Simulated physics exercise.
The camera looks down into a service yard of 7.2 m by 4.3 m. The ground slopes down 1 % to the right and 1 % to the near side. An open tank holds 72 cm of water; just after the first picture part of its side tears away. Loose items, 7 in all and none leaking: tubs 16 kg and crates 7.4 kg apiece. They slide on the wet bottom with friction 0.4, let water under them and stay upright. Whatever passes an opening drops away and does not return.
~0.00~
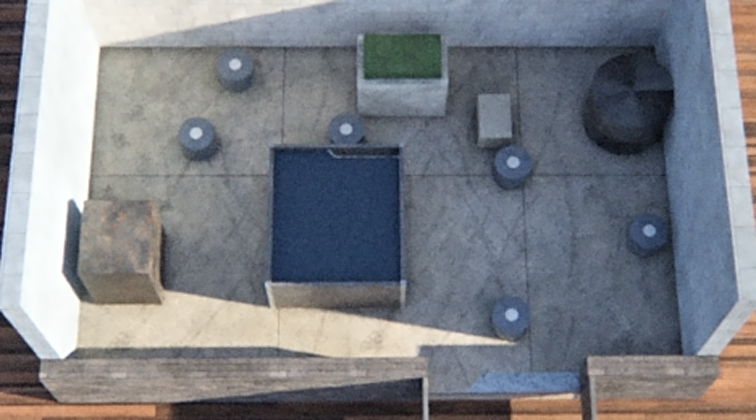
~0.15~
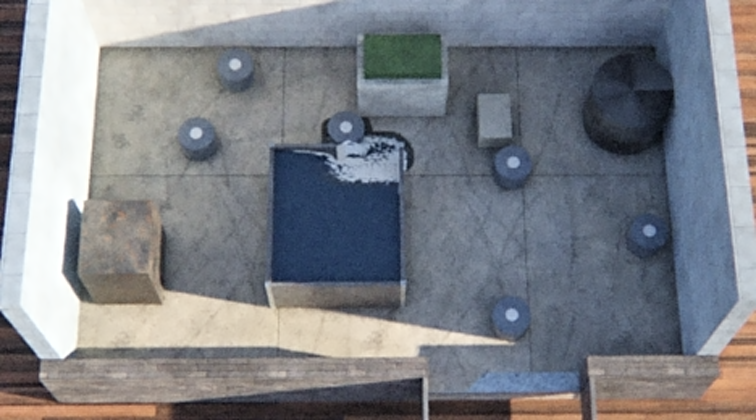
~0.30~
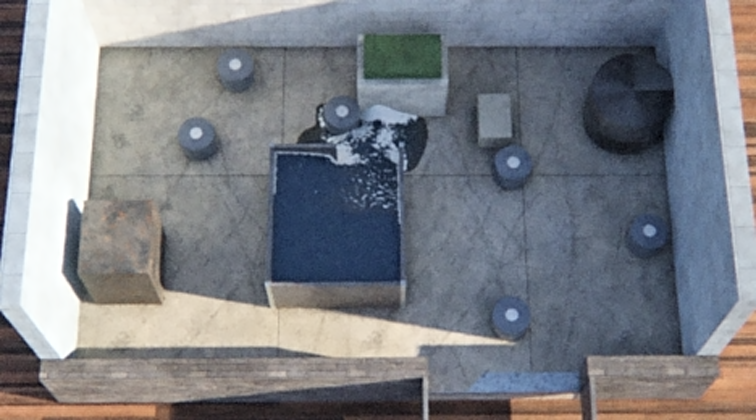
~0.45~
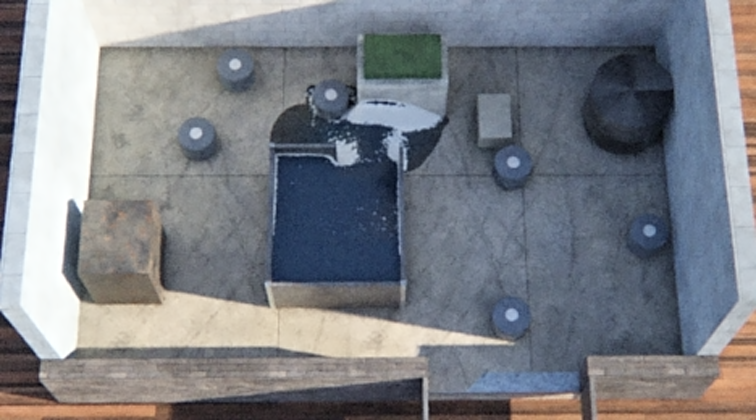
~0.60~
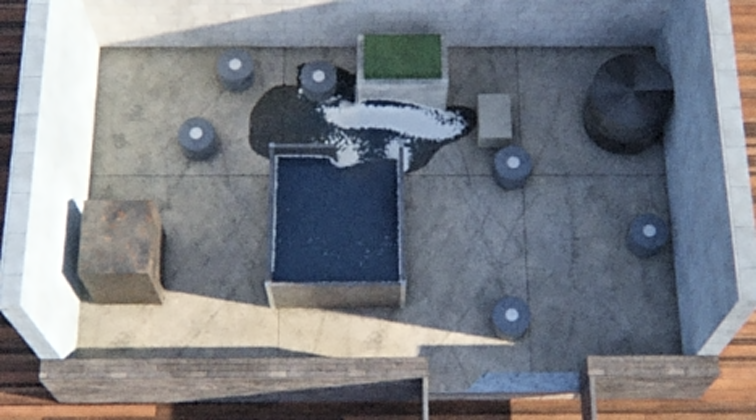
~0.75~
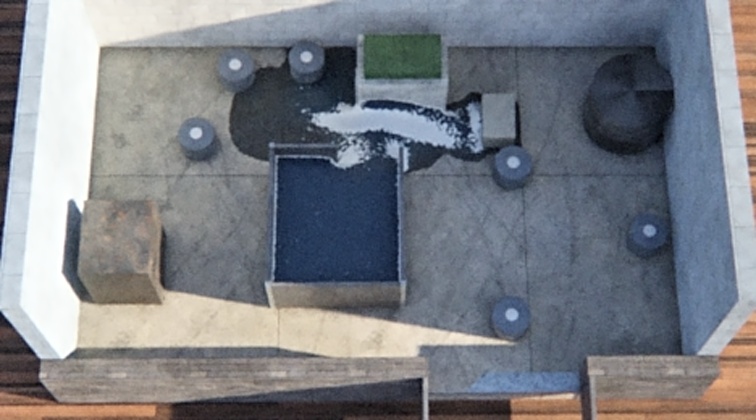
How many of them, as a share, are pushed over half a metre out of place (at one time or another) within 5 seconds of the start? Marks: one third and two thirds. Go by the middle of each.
Share: Two thirds or above.
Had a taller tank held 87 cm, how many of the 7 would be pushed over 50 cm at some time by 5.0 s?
Then 5.
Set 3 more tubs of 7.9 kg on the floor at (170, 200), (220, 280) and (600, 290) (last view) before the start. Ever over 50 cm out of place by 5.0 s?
In turn: Past it, under, past it.
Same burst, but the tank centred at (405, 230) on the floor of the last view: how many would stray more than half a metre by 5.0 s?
Then 3.
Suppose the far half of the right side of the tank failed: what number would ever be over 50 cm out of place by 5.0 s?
In that case 4 of them.
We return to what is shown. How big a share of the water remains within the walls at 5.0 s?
About 98 per cent.
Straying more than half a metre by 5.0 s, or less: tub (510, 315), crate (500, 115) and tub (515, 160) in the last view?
In that order: Less, more, over.
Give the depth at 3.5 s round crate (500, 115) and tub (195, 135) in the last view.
Roughly 5 and 3 cm.
After 1.1 s 2 of 7 are over 50 cm from their spots; 0 afloat.
After 2.2 s 4 of 7 are over 50 cm from their spots; 2 afloat.
After 3.5 s 5 of 7 are over 50 cm from their spots; 2 afloat.
After 5.0 s 5 of 7 are over 50 cm from their spots, and 5 have been at some point; 1 afloat.
